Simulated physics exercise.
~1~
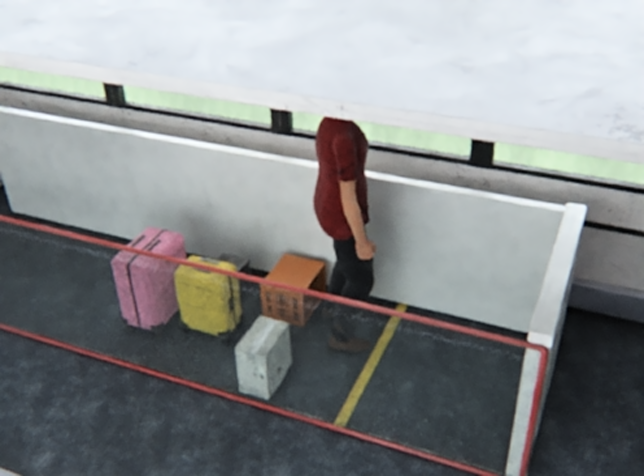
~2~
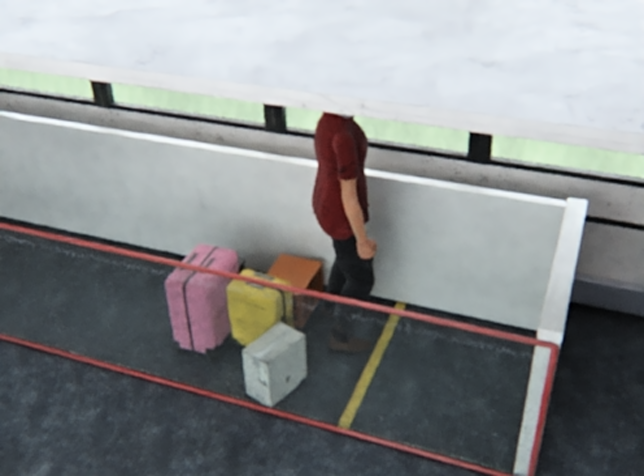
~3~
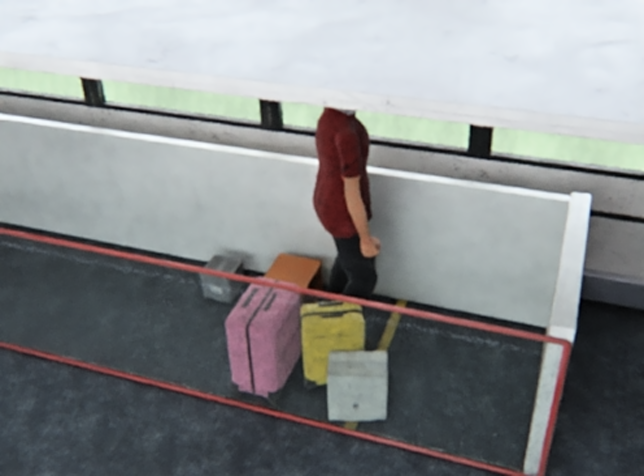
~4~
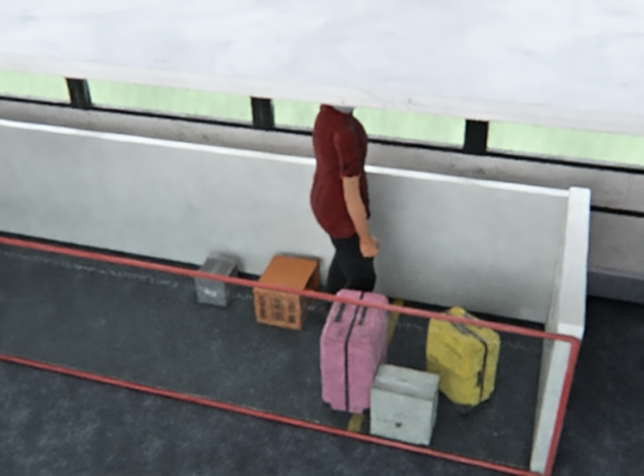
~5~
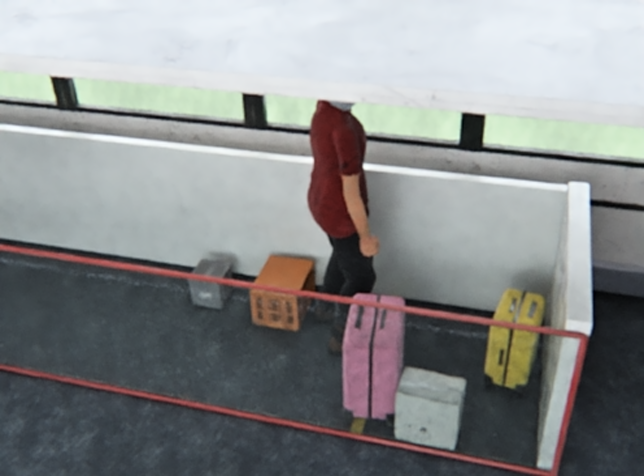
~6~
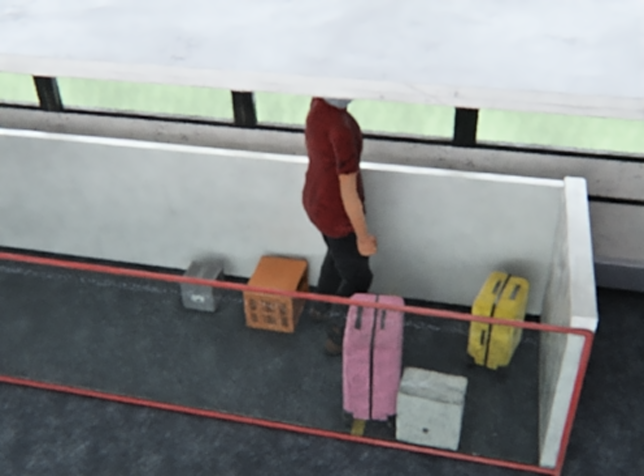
A passenger in a dark red top and black trousers stands by the pale wall of a luggage bay, seen from above at a slight angle. To the left and in front are a pink case, a smaller yellow case, a white carton and an orange crate, while a small grey tub sits hidden behind them. The pink and yellow cases and the carton slide right, revealing the tub, as the passenger stays put. The yellow case passes the yellow line and nears the end wall, then shifts back slightly. All stay upright, the carton resting beyond the line beside the pink case, the crate and tub short of it.
